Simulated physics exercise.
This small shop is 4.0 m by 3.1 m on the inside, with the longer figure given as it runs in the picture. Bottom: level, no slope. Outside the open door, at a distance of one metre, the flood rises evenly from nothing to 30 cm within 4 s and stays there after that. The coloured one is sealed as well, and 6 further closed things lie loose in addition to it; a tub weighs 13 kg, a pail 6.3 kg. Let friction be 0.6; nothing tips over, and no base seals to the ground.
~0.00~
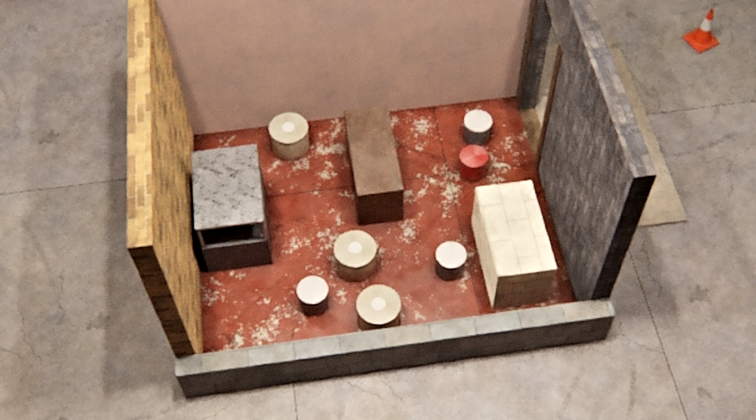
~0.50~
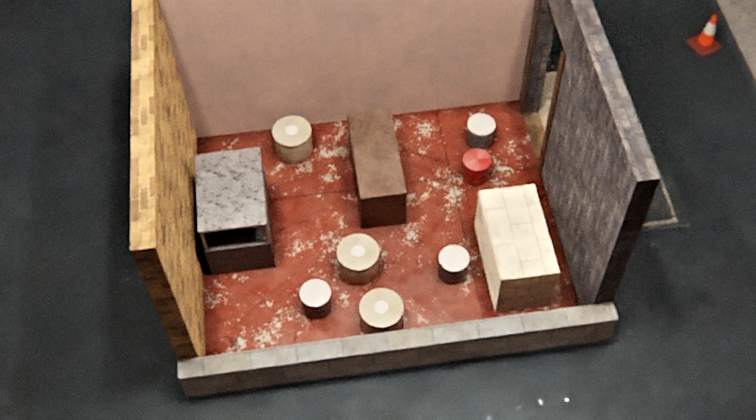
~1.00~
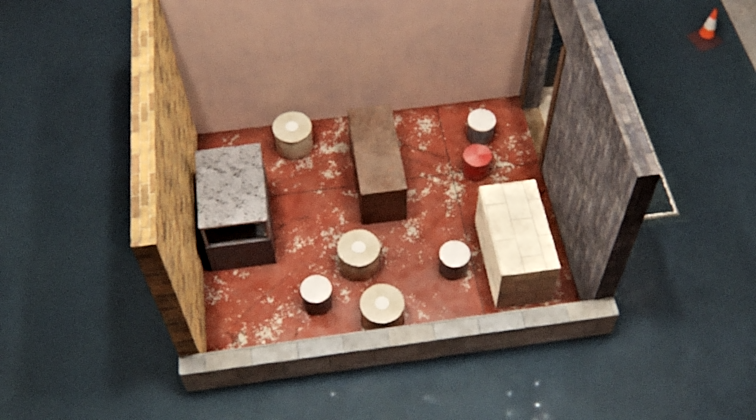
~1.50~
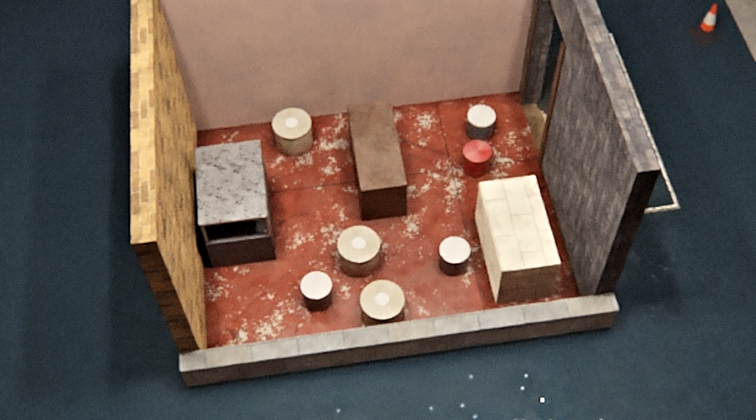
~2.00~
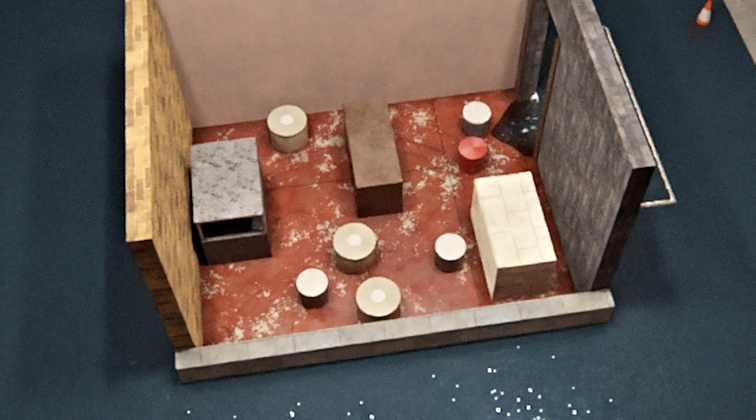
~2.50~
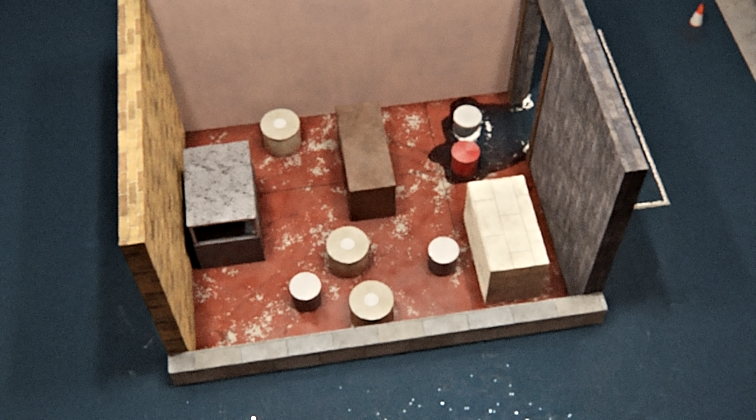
Dark water surrounds a small roofless shop, then enters at the right around a red pail.
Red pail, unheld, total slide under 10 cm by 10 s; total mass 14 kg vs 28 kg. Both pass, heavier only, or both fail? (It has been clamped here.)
Expect only the larger amount to be sufficient.
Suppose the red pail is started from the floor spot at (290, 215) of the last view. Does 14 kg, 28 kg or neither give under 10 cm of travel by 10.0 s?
Here the lighter suffices.
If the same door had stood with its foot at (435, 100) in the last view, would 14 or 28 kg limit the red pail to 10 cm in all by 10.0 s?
Short version: Only the heavy mass succeeds.
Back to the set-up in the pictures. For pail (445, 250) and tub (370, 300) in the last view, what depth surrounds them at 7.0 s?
About 6 and 7 cm.
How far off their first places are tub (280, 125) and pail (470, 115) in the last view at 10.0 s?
One is off by 50 cm, the other by 300 cm, in the order asked.
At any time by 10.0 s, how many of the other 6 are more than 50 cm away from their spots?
4.
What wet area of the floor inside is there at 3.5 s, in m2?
About 3.0 m2.
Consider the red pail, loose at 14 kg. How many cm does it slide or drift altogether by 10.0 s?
I'd say roughly 200 centimetres in all.
After 3.5 s the red pail would be 0 cm from its start with 14 kg and 0 cm from its start with 28 kg; 7 cm of water round it then.
After 4.5 s the red pail would be 12 cm from its start with 14 kg and 0 cm from its start with 28 kg; 9 cm of water round it then.
After 7.0 s the red pail would be 72 cm from its start with 14 kg and 0 cm from its start with 28 kg; 12 cm of water round it then.
After 10.0 s the red pail would be 173 cm from its start with 14 kg and 0 cm from its start with 28 kg; 15 cm of water round it then.
